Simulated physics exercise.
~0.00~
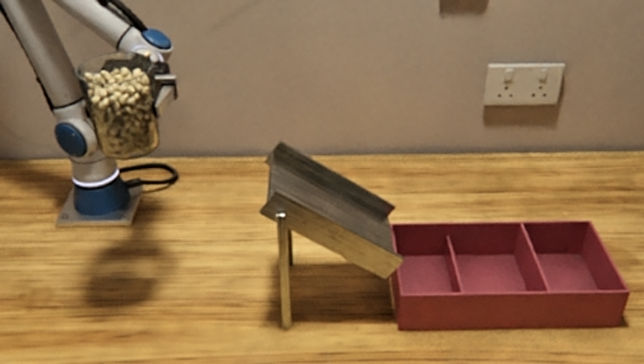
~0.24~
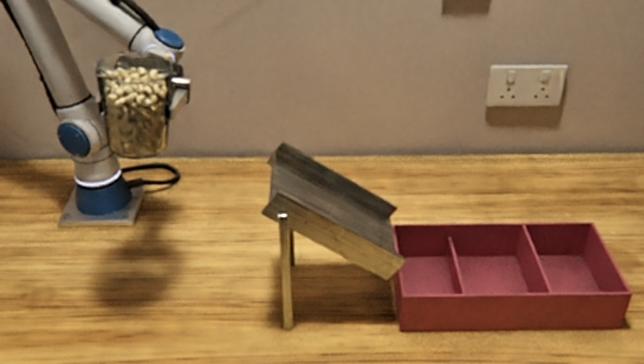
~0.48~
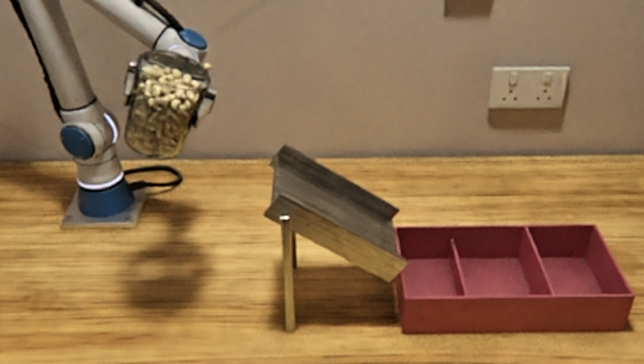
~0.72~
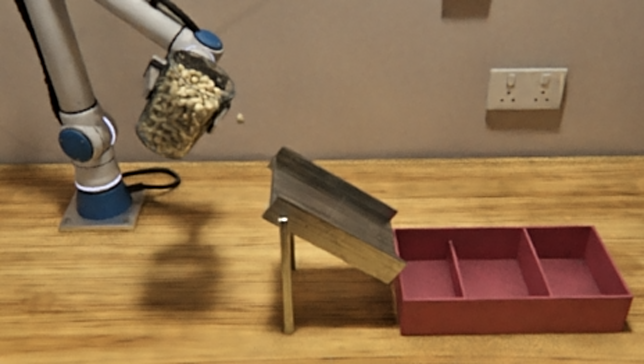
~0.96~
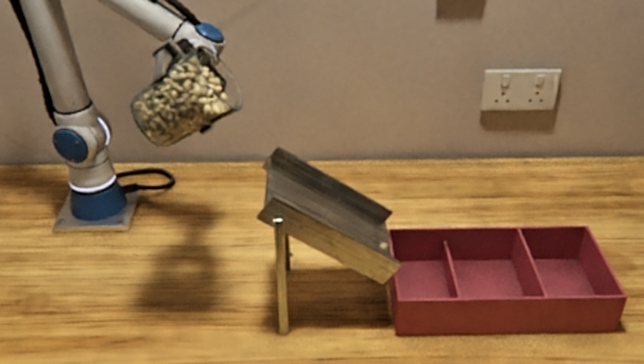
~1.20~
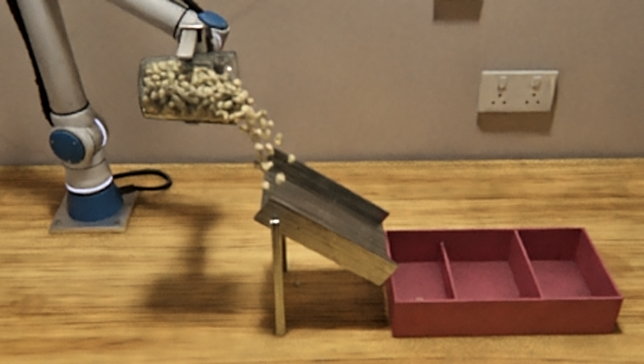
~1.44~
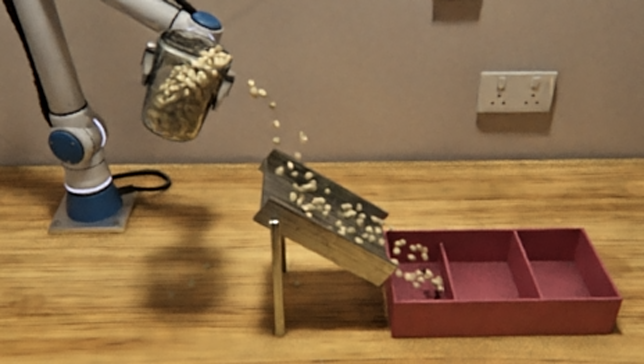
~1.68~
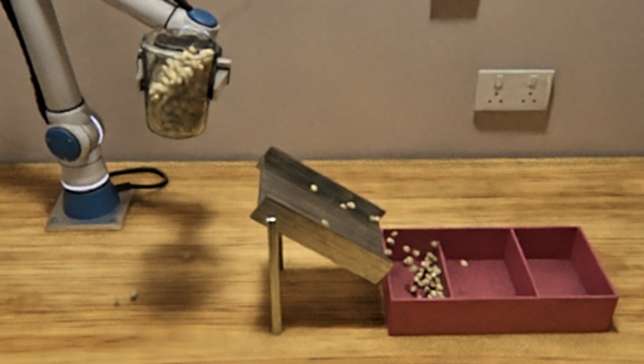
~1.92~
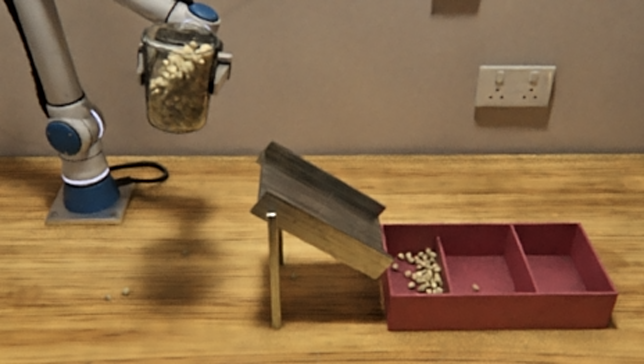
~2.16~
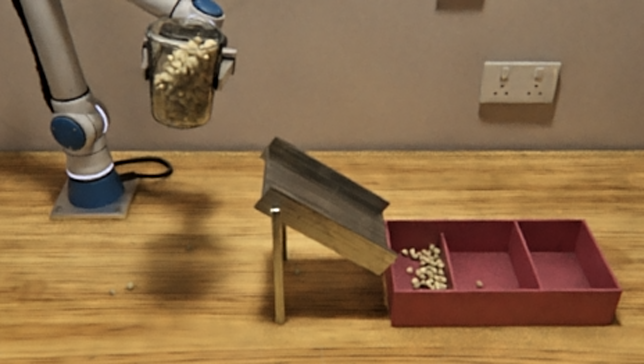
Robot arm tipping a clear container of pale beans, pouring some down a chute into the red tray's left compartment, then righting it.
